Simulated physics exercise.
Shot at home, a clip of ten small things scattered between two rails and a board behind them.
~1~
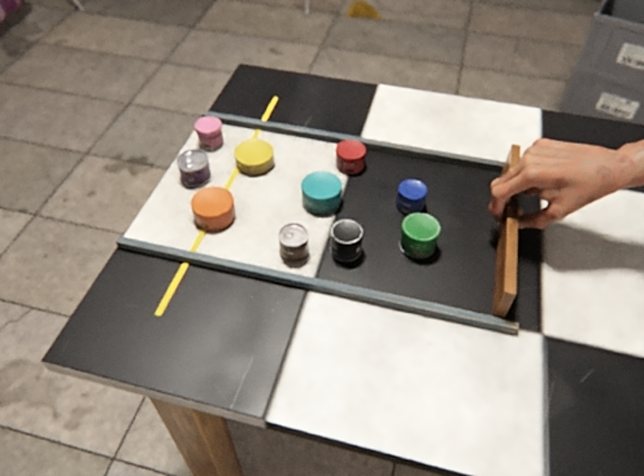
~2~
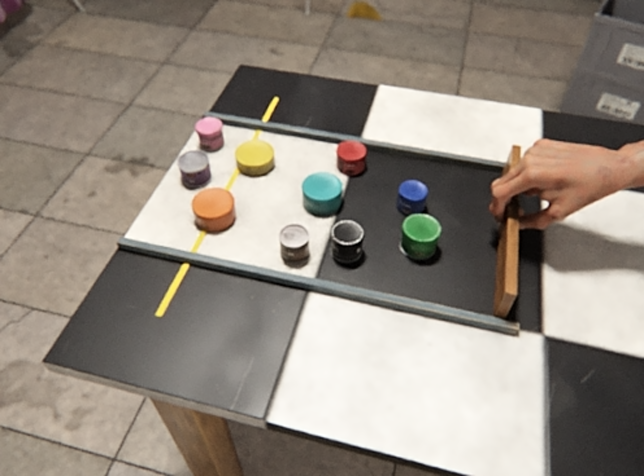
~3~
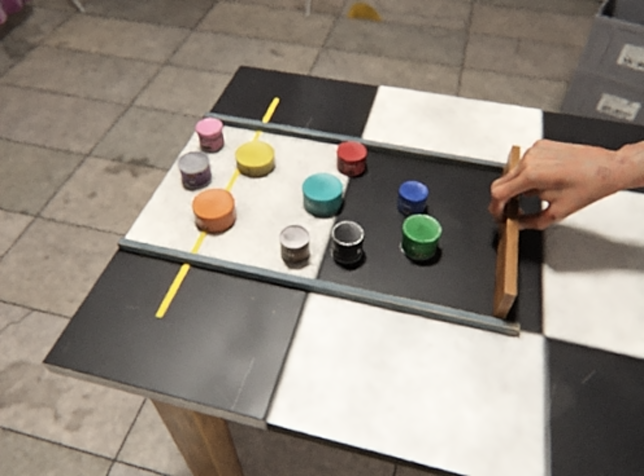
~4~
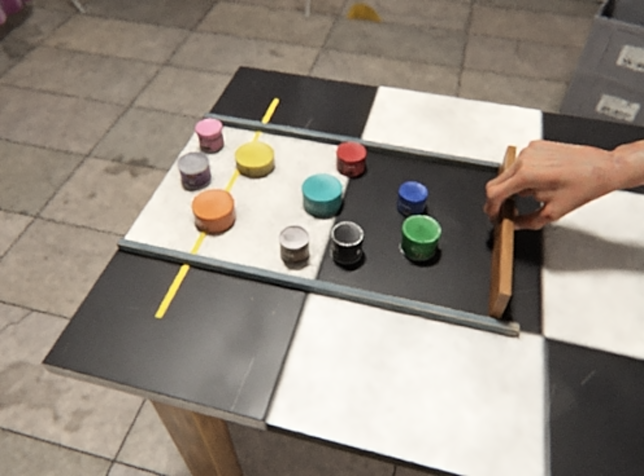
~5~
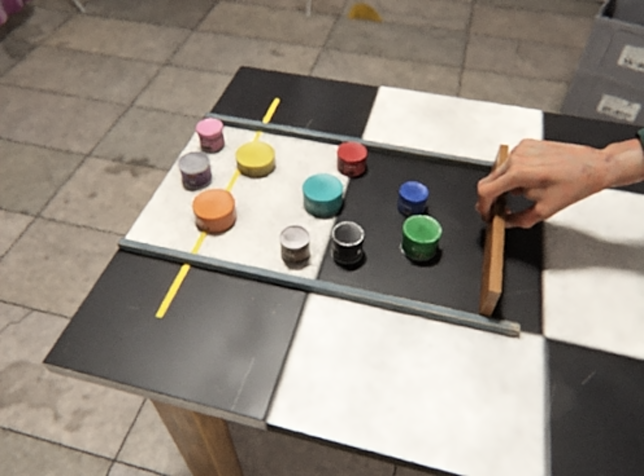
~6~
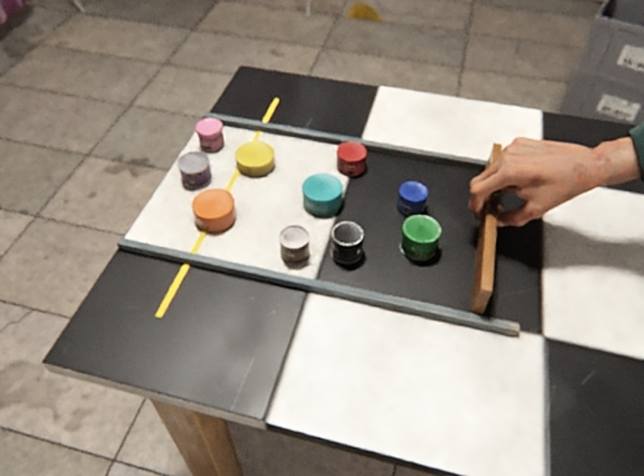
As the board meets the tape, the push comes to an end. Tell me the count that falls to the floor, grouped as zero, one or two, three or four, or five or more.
The count is one or two.
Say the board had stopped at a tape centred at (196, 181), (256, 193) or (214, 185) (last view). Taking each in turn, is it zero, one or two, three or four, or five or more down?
Lab note - count at each position: Three or four; none at all; either one or two.
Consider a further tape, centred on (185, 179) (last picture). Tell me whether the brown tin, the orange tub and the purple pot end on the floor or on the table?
The brown tin? It is safe. The orange tub? It does not stay. The purple pot? It does not stay.
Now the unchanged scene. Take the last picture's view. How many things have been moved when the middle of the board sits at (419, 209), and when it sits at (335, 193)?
I get 2 at the one place and 6 at the other.
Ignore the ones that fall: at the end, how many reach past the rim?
That adds up to 1.
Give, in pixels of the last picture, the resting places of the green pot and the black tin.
Green pot at about (204, 190), black tin at about (193, 213).
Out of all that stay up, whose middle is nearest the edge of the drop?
Looks like the purple pot to me.
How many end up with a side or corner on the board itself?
The answer is 5.
Early on, none off yet; pink pot at rest near (211, 136); purple pot at rest near (195, 170); orange tub at rest near (215, 210).
Finally, the number that fall off is one or two; lost, pink pot.
